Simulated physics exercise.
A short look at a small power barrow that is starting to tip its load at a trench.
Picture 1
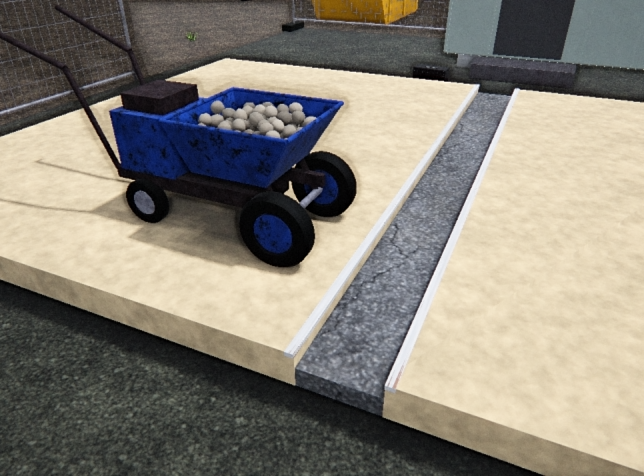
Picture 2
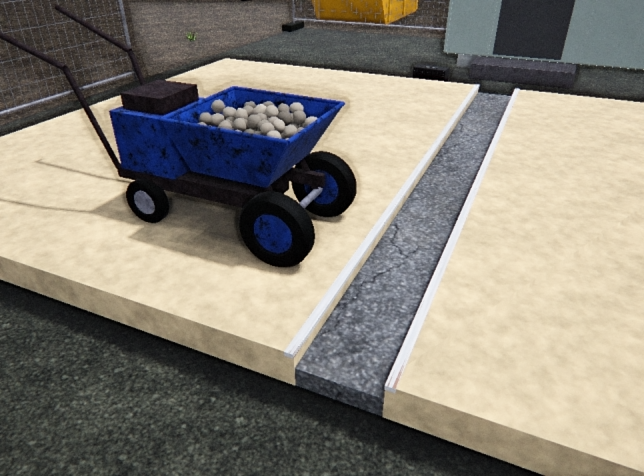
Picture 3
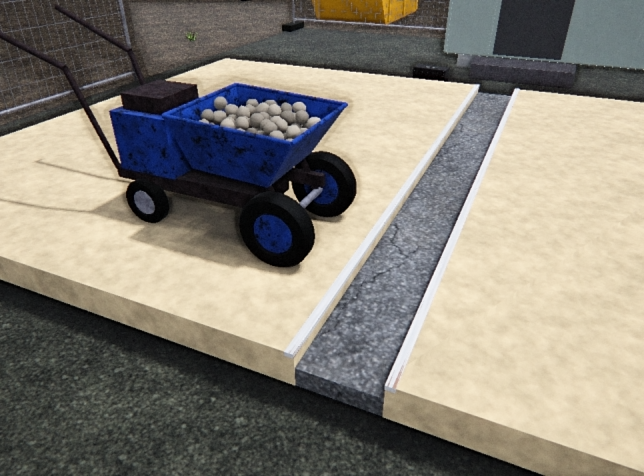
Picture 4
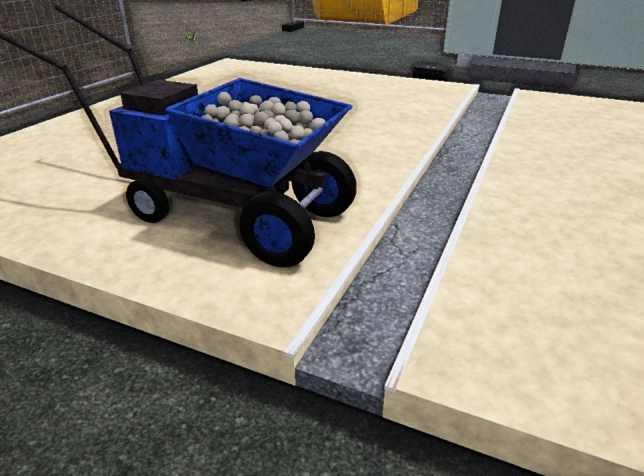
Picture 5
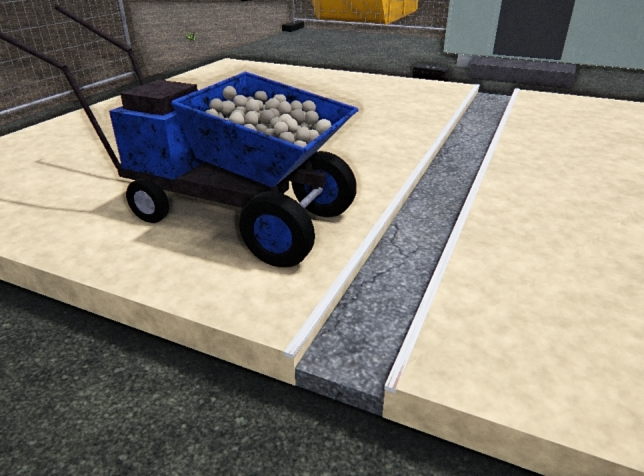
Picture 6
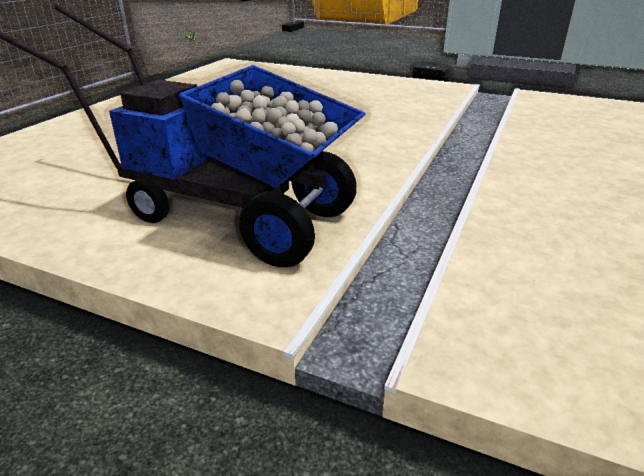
To begin with, a small blue barrow with black wheels sits on a pale slab, its level skip full of rounded grey stones, beside a shallow grey trench. The skip then starts tilting forward to the right, slightly at first and then clearly, while the wheels stay still and the stones remain heaped inside.
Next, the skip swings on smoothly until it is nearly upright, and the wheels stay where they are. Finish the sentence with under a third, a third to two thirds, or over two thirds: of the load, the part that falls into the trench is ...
The part that falls into the trench is over two thirds.
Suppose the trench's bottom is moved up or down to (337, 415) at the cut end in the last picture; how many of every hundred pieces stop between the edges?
The share comes out near 90 percent.
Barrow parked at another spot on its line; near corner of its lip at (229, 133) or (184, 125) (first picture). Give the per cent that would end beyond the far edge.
In order: About 0 % and 0 %.
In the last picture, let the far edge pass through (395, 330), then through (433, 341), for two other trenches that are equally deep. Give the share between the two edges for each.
Respectively, 60 % and 90 %.
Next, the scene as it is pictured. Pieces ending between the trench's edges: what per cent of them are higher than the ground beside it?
I'd estimate around 45 %.
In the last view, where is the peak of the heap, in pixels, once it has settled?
At about (426, 251).
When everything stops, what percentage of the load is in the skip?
Estimate: Some 0 %.
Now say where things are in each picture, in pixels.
Lip of the skip at (287, 142), level; top of the load at (261, 121), river pebbles; first edge of the trench at (320, 308); far edge at (413, 335), the trench over half as wide as the skip, and shallow for its width, in the first frame.
Lip of the skip at (288, 143), level; top of the load at (261, 121), in the second frame.
Lip of the skip at (291, 144), tipped barely; top of the load at (264, 120), in the third frame.
Lip of the skip at (297, 147), tipped a little; top of the load at (250, 121), in the fourth frame.
Lip of the skip at (304, 151), tipped a little; top of the load at (253, 107), in the fifth frame.
Lip of the skip at (313, 156), tipped clearly; top of the load at (247, 110); first edge of the trench at (320, 308); far edge at (413, 335), in the sixth frame.
Soon after the last picture, skip tipped steeply; all in the skip.
A little later, skip tipped right over; most in the skip; a small part in or heaped over the trench; a stray few beyond it; a stray few falling.
Later still, skip tipped right over; a small part in the skip; about two thirds in or heaped over the trench; about a quarter beyond it.
By the end, skip tipped right over; most in or heaped over the trench; about a quarter beyond it.
